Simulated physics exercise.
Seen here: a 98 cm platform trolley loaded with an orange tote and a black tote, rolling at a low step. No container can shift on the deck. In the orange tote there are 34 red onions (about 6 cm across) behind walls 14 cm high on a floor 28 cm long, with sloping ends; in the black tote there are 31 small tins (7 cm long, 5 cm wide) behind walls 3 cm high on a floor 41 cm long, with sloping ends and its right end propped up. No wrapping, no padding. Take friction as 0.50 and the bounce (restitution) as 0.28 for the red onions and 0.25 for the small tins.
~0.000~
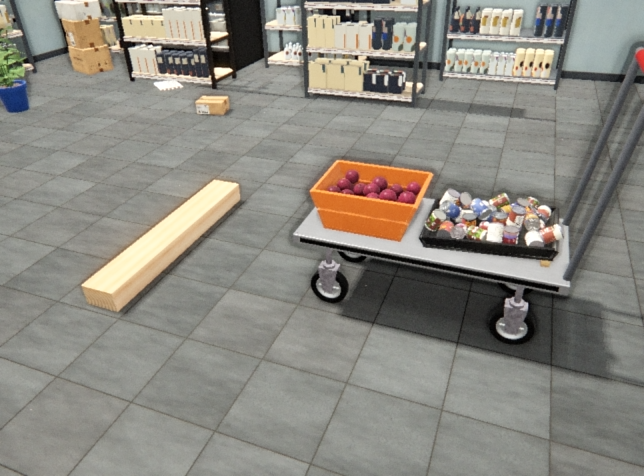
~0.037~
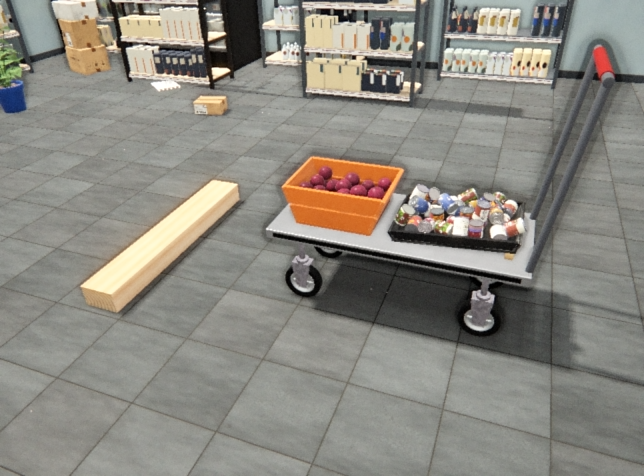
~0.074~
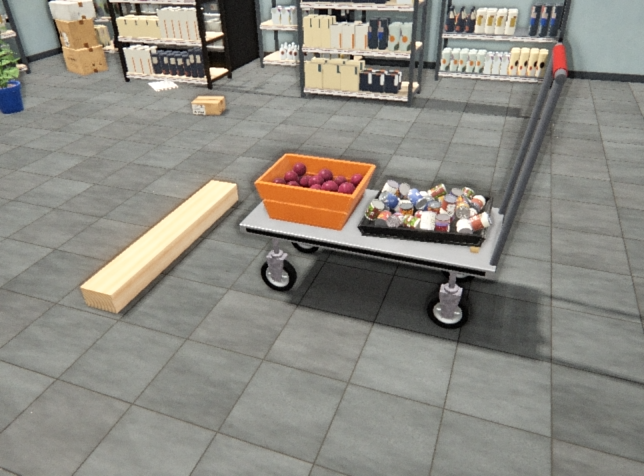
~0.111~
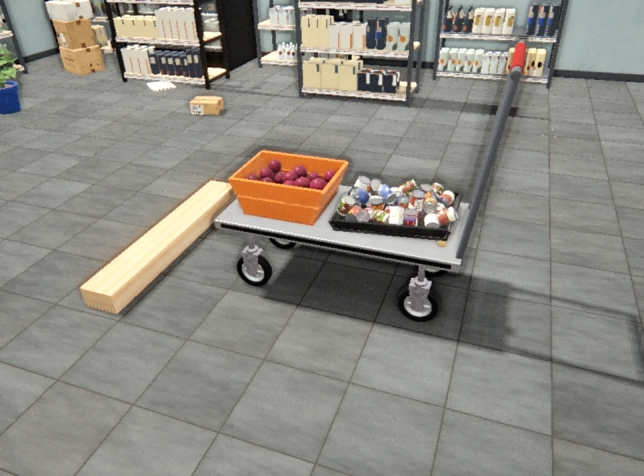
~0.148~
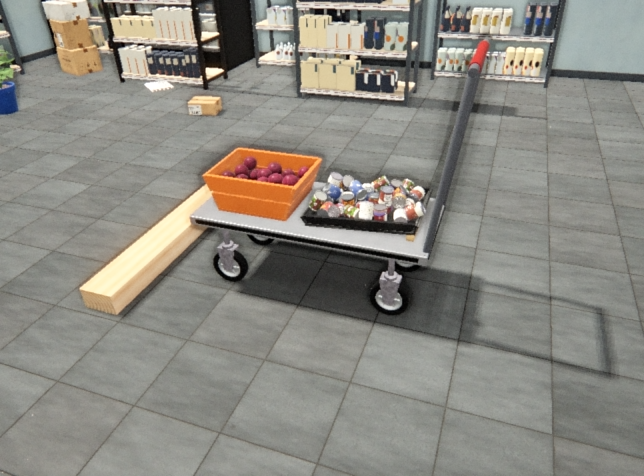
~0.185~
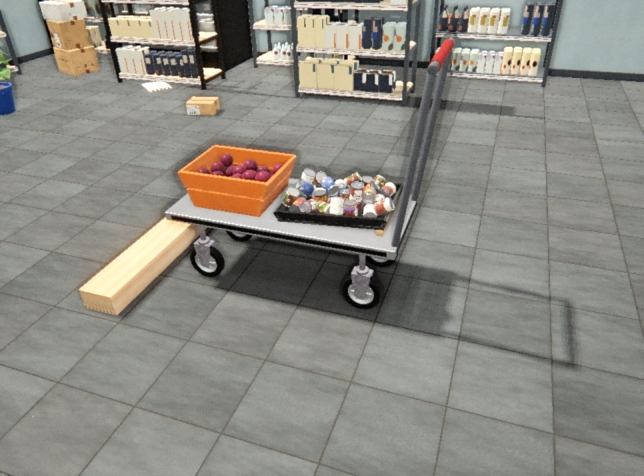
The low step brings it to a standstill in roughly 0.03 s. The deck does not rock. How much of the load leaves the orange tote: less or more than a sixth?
It sheds under a sixth of them.
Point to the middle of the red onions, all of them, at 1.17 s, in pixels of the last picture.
Around (208, 181).
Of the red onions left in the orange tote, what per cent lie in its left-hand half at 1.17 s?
Some 60 per cent.
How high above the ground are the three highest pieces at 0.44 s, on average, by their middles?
About 66 cm.
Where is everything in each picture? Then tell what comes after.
In the first picture (each is followed by its nearest rim corner in this view; the camera moves round a little), orange tote, (414, 206); black tote, (556, 249); 73 cm short of the stop; none out.
Orange tote, (382, 201); black tote, (518, 242); 61 cm short of the stop, in the second picture.
Orange tote, (351, 196); black tote, (483, 236); 50 cm short of the stop, in the third picture.
Orange tote, (322, 191); black tote, (449, 230); 38 cm short of the stop, in the fourth picture.
Orange tote, (293, 187); black tote, (416, 224); 26 cm short of the stop, in the fifth picture.
Orange tote, (265, 183); black tote, (384, 219); 15 cm short of the stop; none out, in the sixth picture.
After 0.22 s, the wheels strike.
After 0.32 s, orange tote 34 in, 0 out and black tote 29 in, 2 out.
After 0.44 s, orange tote 32 in, 2 out and black tote 25 in, 6 out.
After 0.67 s, orange tote 32 in, 2 out and black tote 22 in, 9 out.
Outcome (at 1.17 s), orange tote 32 in, 2 out and black tote 19 in, 12 out. Asked share, 2 of 34, 6 per cent.
